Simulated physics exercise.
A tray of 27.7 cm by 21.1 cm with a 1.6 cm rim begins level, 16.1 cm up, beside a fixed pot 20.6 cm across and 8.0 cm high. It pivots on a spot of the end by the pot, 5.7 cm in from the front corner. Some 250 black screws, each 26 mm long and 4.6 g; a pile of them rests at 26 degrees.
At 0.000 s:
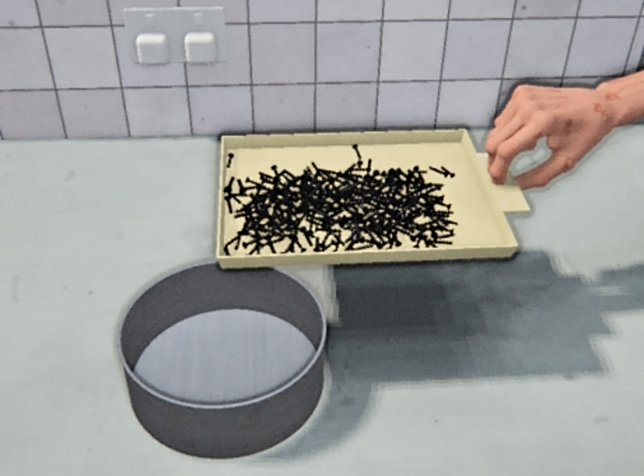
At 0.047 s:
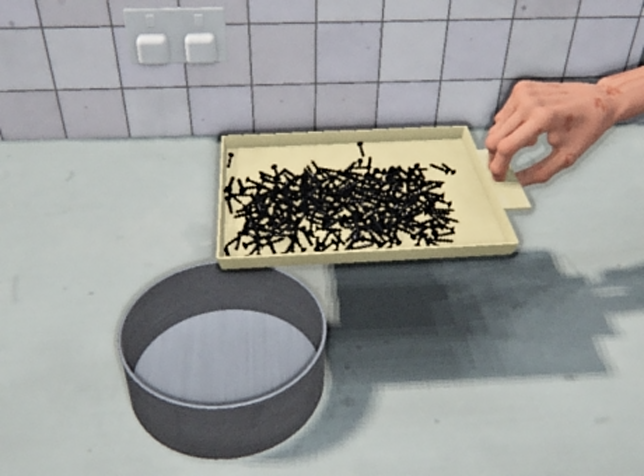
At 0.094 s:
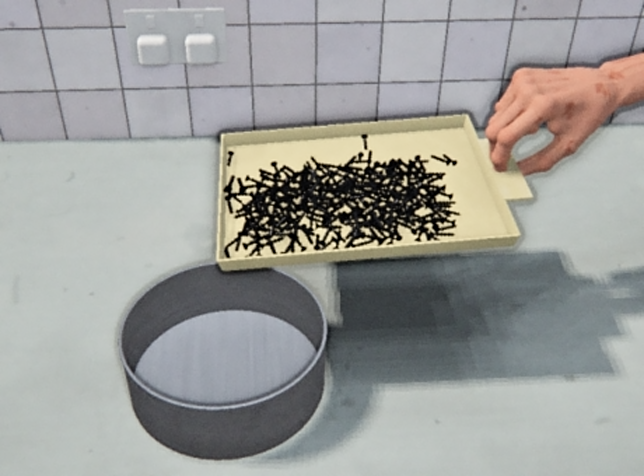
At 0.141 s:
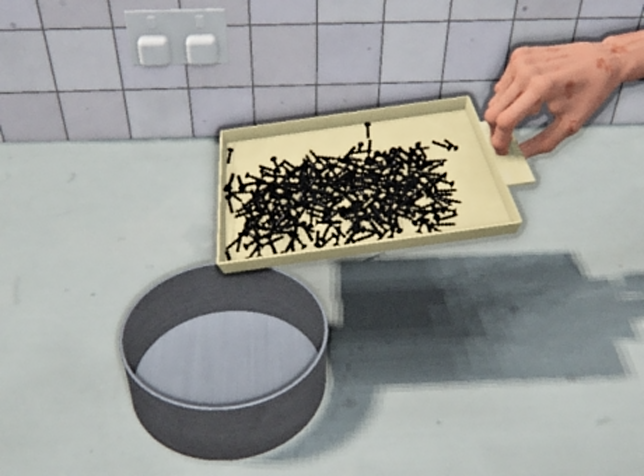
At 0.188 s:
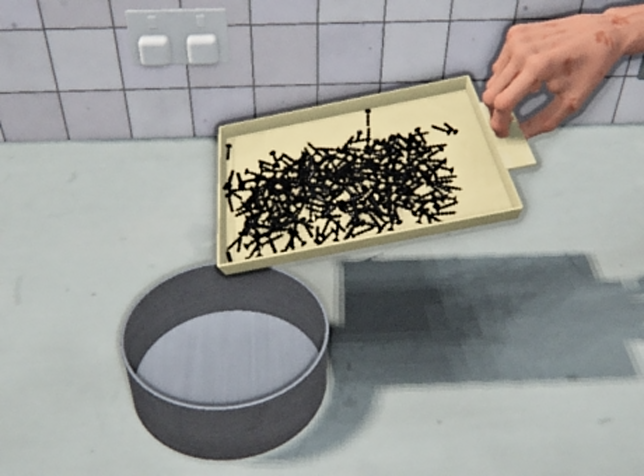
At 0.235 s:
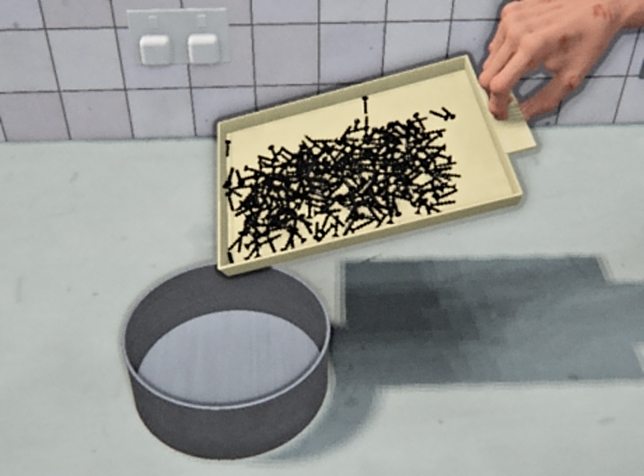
On a pale countertop by a tiled wall, a hand at the right raises one end of a cream tray holding a pile of black screws, tilting it steadily down to the left beside a round dark pot.
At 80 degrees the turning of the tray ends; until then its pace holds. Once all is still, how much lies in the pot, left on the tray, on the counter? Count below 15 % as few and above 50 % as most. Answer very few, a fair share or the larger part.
Pot: The larger part, tray: Very few, counter: Very few.
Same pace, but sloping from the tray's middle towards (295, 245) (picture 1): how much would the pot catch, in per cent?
About 100 per cent.
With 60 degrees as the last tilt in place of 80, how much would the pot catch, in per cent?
Then about 80 per cent.
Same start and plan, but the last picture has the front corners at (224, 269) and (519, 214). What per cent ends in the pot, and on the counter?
Pot 100, counter 0.
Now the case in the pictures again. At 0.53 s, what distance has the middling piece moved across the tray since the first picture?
Roughly 5 cm.
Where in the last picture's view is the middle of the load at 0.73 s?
Near (218, 246).
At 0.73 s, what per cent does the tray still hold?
Roughly 75 per cent.
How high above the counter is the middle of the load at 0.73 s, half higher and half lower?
Roughly 18 cm.
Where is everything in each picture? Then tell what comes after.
The first frame shows tray tilt 0 degrees, front corners at (221, 255) and (513, 243); middle of the pieces at (349, 206); pot at (223, 326).
The second frame shows tray tilt 1 degrees, front corners at (221, 256) and (514, 241); middle of the pieces at (349, 204).
The third frame shows tray tilt 4 degrees, front corners at (221, 258) and (515, 233), lowest corner left front; middle of the pieces at (349, 200).
The fourth frame shows tray tilt 8 degrees, front corners at (221, 261) and (517, 220), lowest corner left front; middle of the pieces at (349, 193).
The fifth frame shows tray tilt 13 degrees, front corners at (222, 263) and (517, 205), lowest corner left front; middle of the pieces at (349, 185).
The sixth frame shows tray tilt 18 degrees, front corners at (223, 265) and (517, 192), lowest corner left front; middle of the pieces at (348, 177); pot at (227, 327). Its pace works out near 105 degrees a second.
After 0.53 s, tilt 49 degrees; the tray holds 100 %, the pot 0 %.
Then, at 0.73 s, tilt 69 degrees; the tray holds 75 %, the pot 5 %.
After 1.05 s, tilt 80 degrees; the tray holds 5 %, the pot 90 %.
At rest (2.0 s), pot 100 %, tray 0 %, counter 0 %.
